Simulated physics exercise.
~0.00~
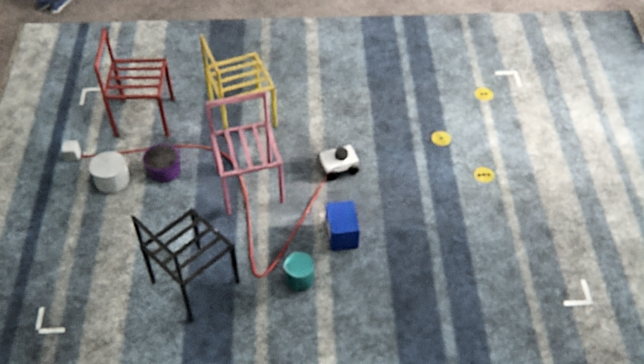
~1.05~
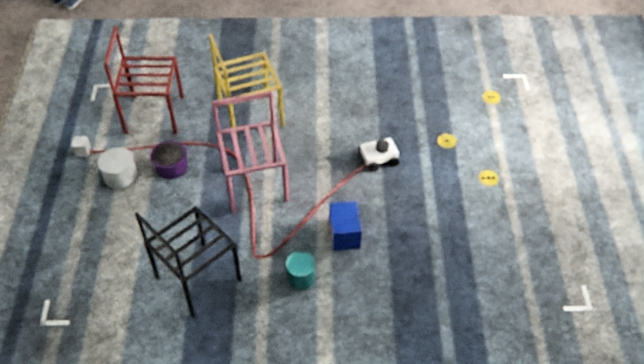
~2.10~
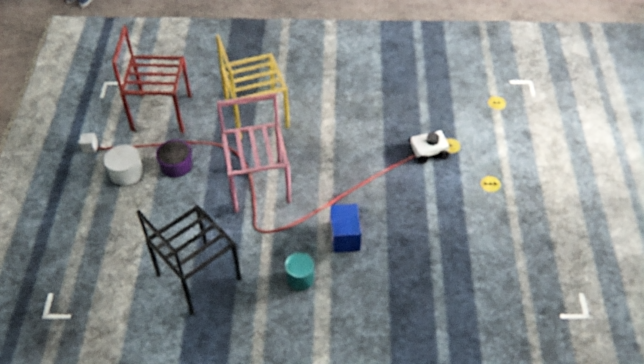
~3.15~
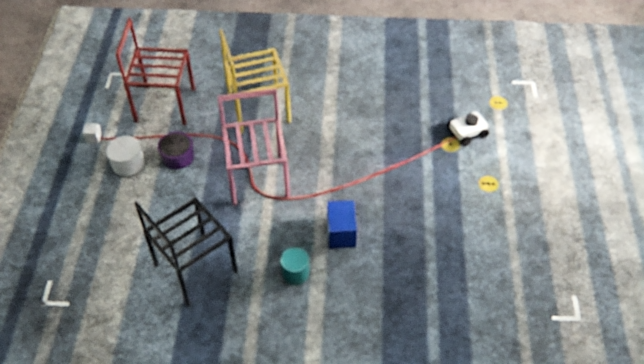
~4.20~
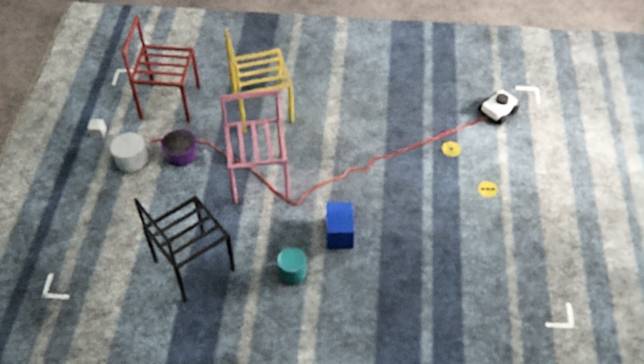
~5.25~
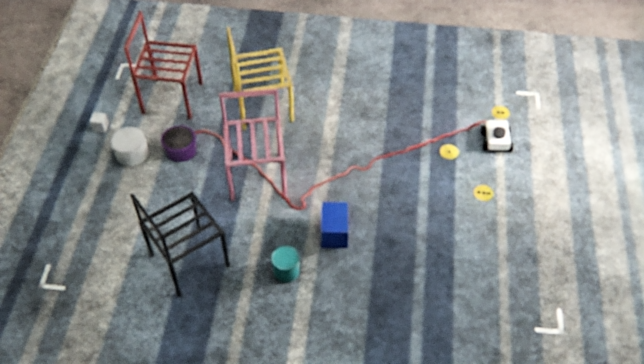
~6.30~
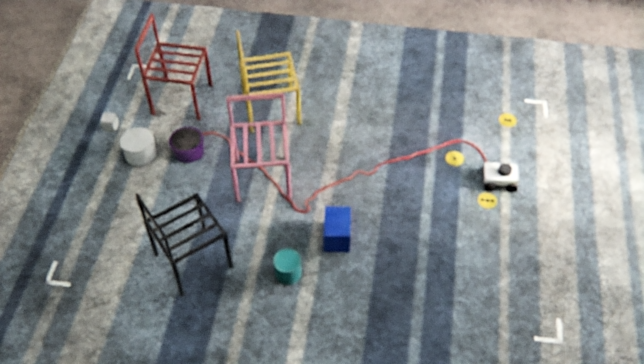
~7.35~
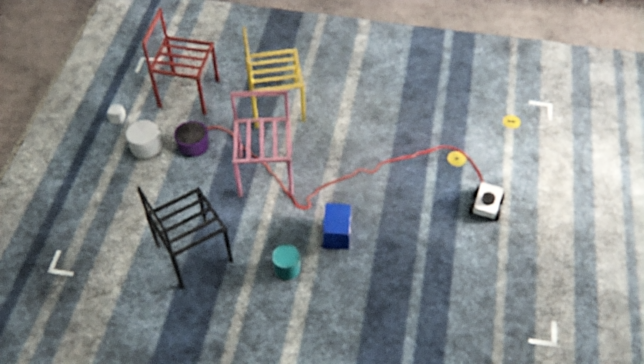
The clip shows a small white cart towing a red lead rightward across a striped rug, past chairs, pots and a blue box, to one yellow mark and then another farther up. The lead pulls free of its white block, and the cart turns down, stopping at the lowest mark.
